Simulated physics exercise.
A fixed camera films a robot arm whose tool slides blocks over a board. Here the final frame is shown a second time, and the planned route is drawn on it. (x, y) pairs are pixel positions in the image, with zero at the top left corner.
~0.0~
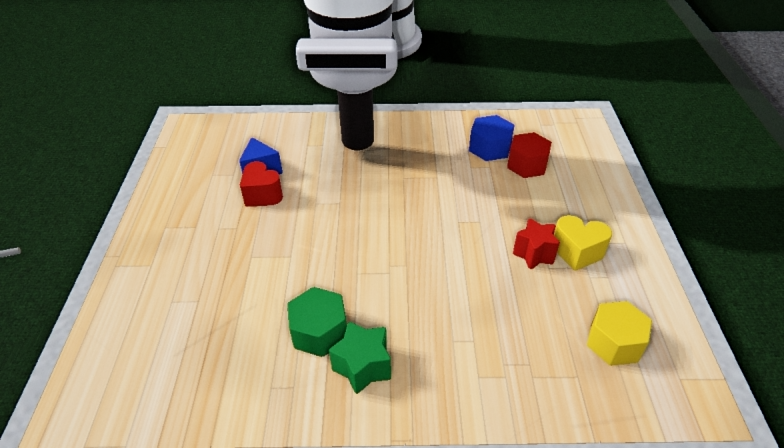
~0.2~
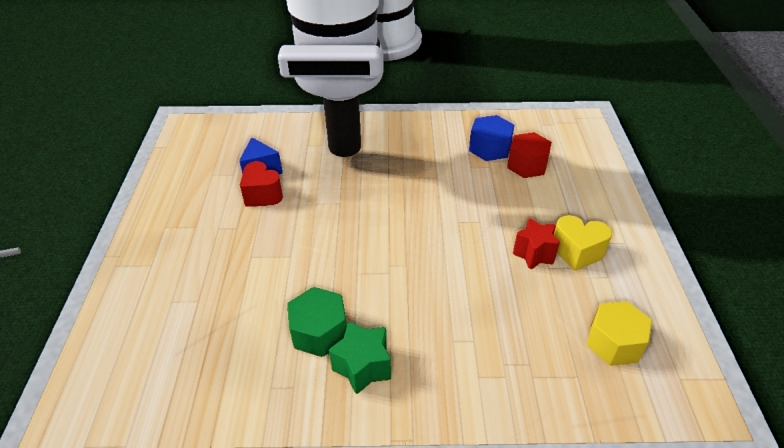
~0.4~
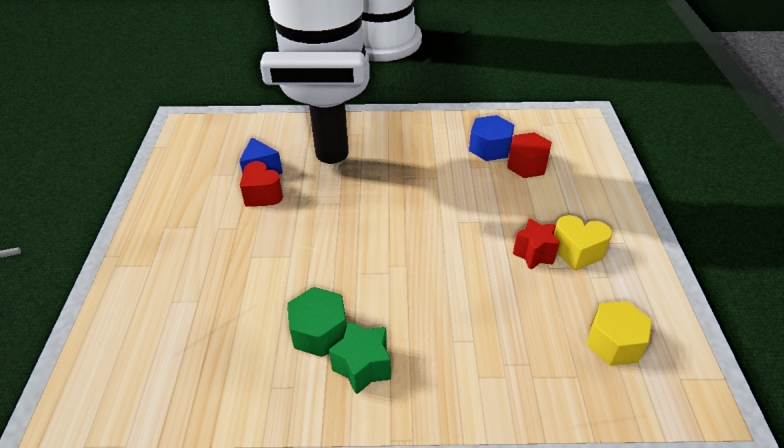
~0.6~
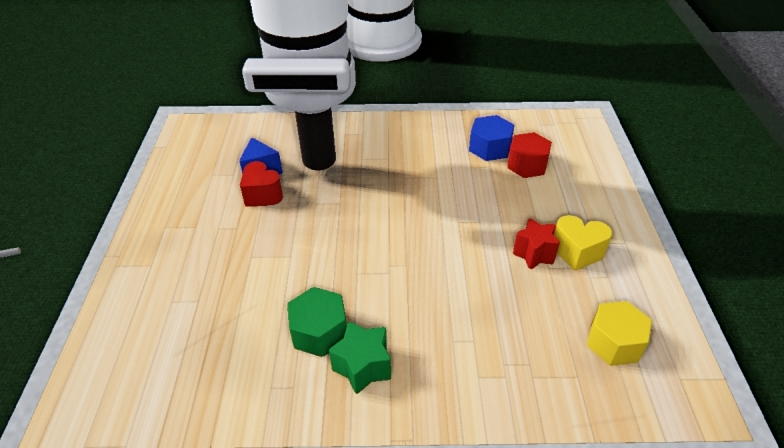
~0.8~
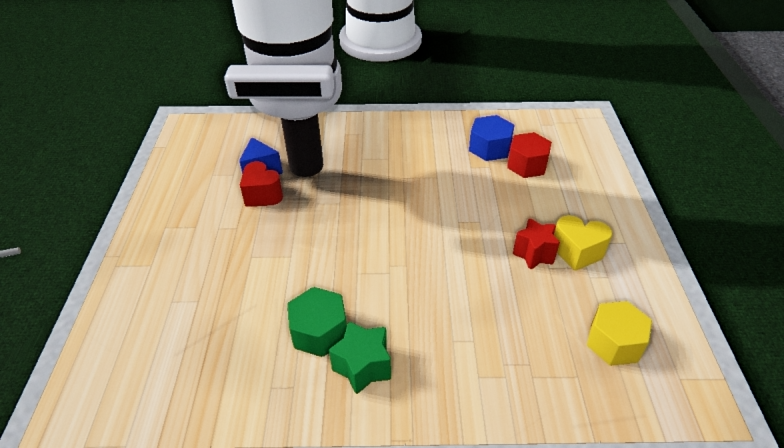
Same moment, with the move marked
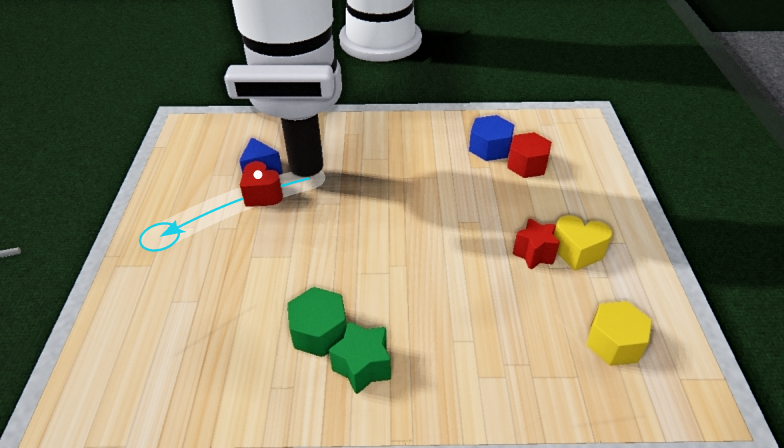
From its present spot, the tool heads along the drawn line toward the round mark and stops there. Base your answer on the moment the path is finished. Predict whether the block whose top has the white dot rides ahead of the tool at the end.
It will keep going ahead of the tool.
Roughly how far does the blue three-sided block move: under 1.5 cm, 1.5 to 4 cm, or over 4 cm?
The block winds up within 1.5 cm of where it is now.
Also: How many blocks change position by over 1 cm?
Only one block.
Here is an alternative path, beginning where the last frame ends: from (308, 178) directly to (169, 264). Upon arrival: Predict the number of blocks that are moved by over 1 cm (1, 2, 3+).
The answer is one block, counting only moves over 1 cm.
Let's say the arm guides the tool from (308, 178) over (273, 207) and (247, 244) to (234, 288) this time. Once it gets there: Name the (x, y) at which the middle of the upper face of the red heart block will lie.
At the end it should sit near (233, 185).
The line goes from (308, 178) over (260, 193) and (210, 212) to (160, 237); the dot is on the red heart block.
What follows on the original path. One third of the way, tool (257, 182); red heart block (227, 185).
Two thirds of the way, tool (206, 202); red heart block (172, 206).
At the end, tool (155, 226); blue three-sided block unmoved; red heart block (118, 232).
